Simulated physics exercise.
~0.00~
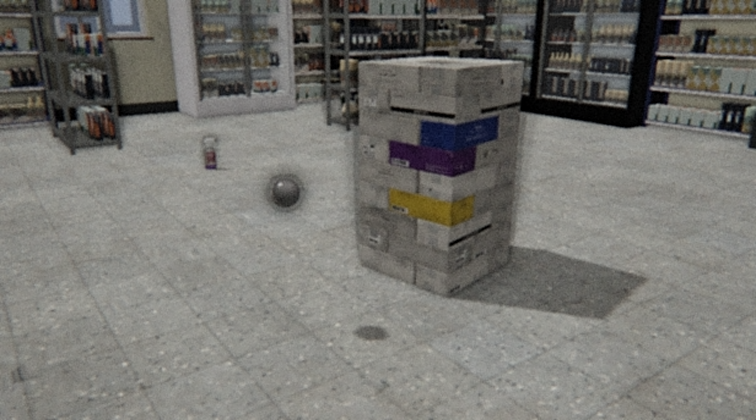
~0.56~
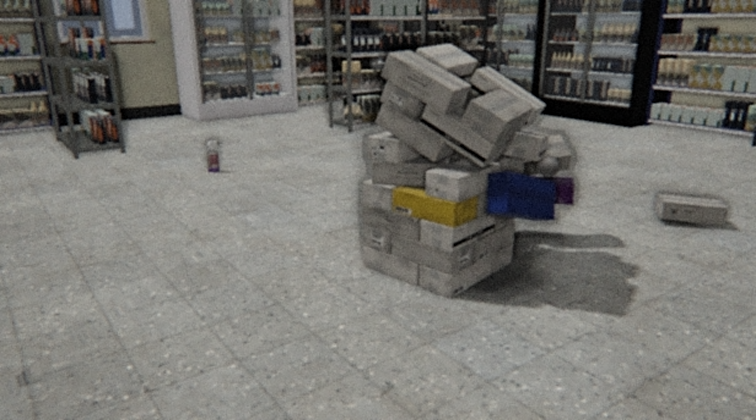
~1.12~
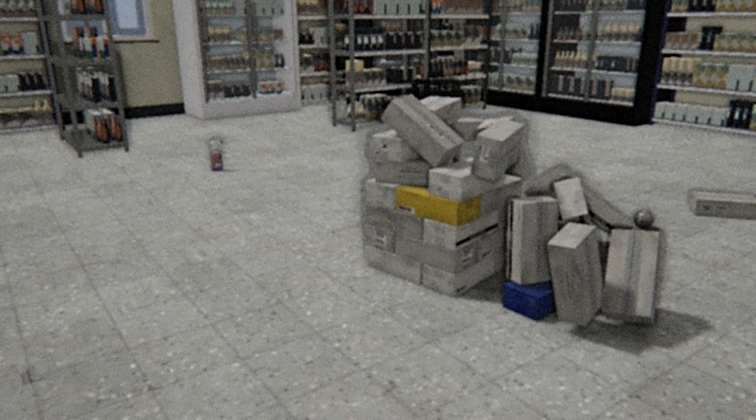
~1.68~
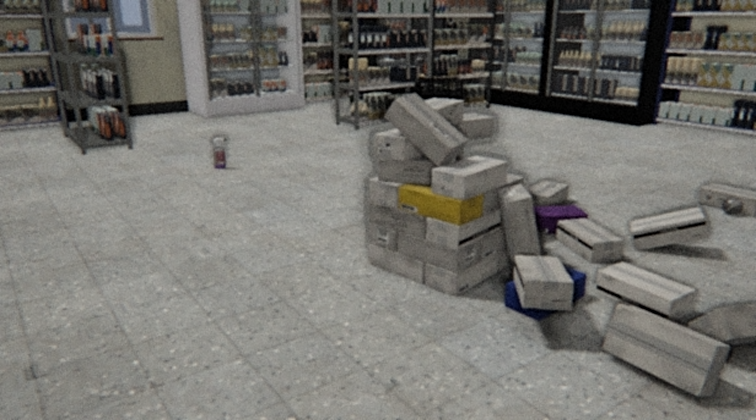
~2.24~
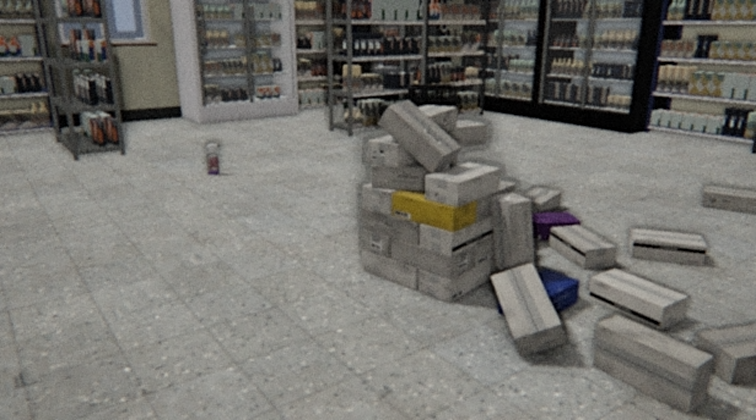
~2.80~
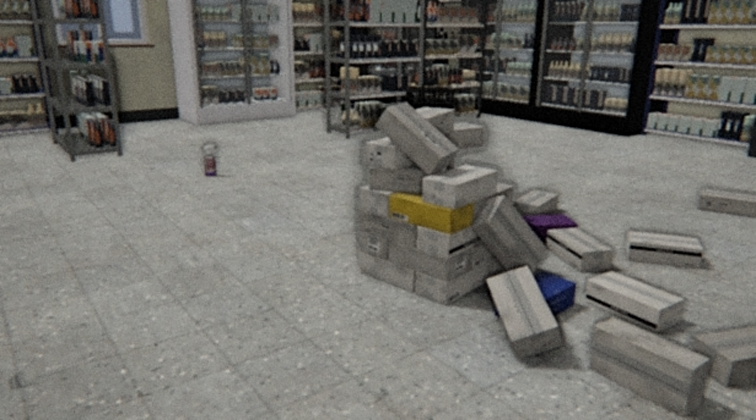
A steel ball flies rightward through a shop lined with shelves of bottles, seen from slightly above by a gently swaying camera, toward a square tower of pale boxes with one blue, one purple and one yellow. It strikes the tower, driving the blue and purple boxes out to the right as the upper layers buckle and tip. Pale boxes tumble down the right side, and the ball travels on past them and out of sight. The blue box lands upside down on the floor, the purple lies behind it, and the yellow stays in place in the broken stack, amid scattered boxes.
